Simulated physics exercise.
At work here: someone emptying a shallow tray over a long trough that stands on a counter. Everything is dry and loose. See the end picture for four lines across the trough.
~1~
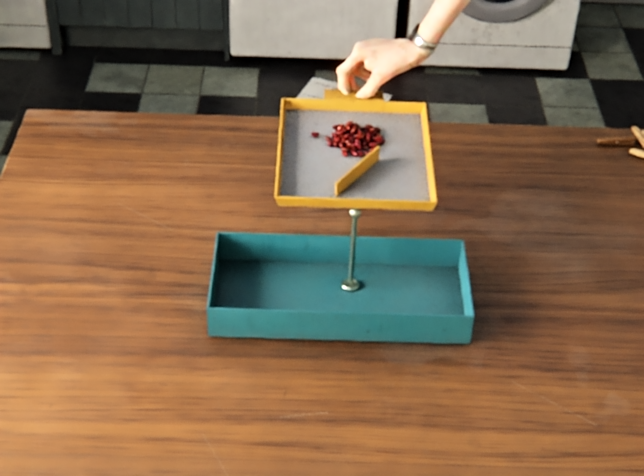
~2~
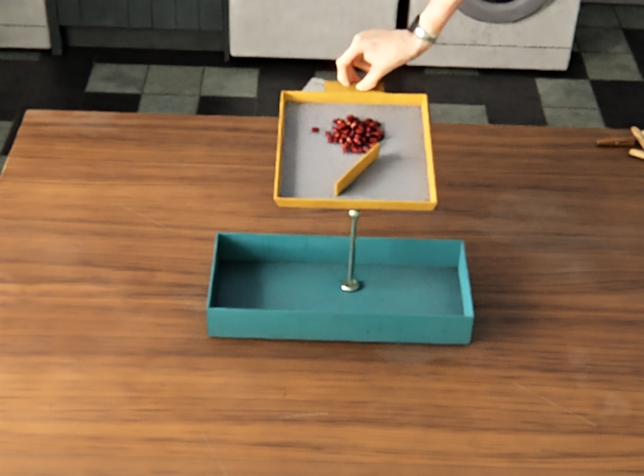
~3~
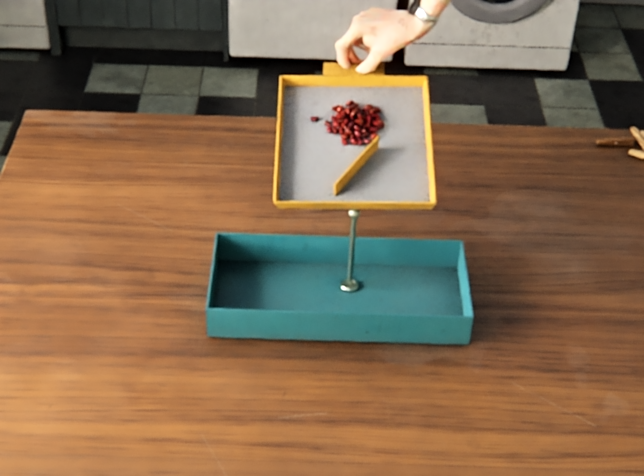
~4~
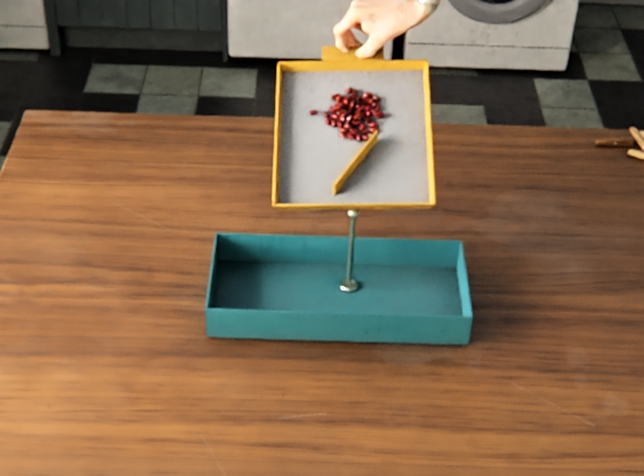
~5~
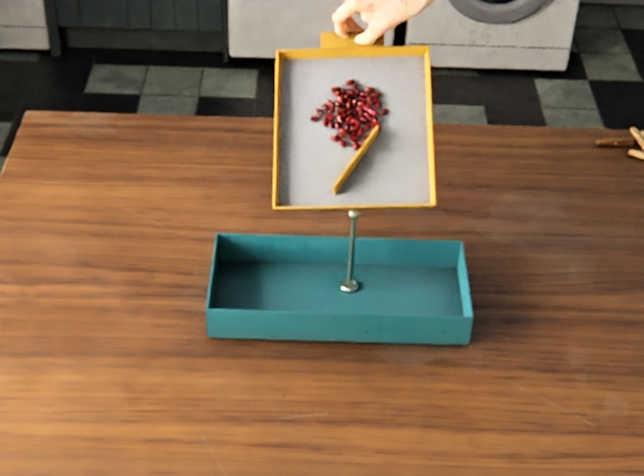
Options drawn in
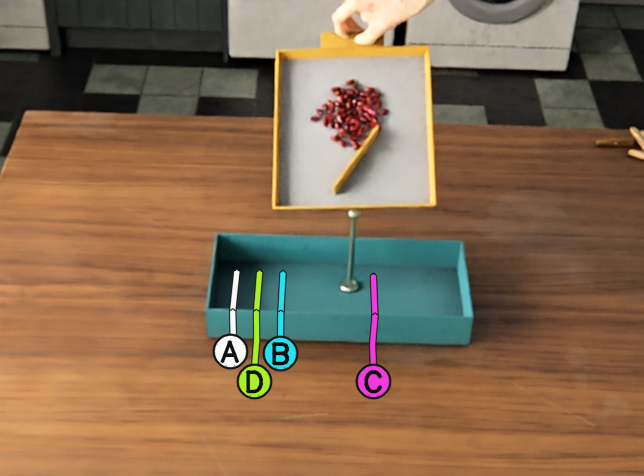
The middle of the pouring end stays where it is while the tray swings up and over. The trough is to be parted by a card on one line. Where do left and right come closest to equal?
I would pick line B.
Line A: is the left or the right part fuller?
The right side.
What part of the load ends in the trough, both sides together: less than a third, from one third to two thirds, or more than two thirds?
It is more than two thirds.
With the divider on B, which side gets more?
Right.
On the marked copy, line A crosses the front rim at (232, 310); line B crosses the front rim at (280, 312); line C crosses the front rim at (374, 314); line D crosses the front rim at (256, 311).
For line A, of what is caught, none on the left of the divider, all on the right.
For line B, of what is caught, about a third on the left of the divider, about two thirds on the right.
For line C, of what is caught, all on the left of the divider, none on the right.
For line D, of what is caught, none on the left of the divider, all on the right.
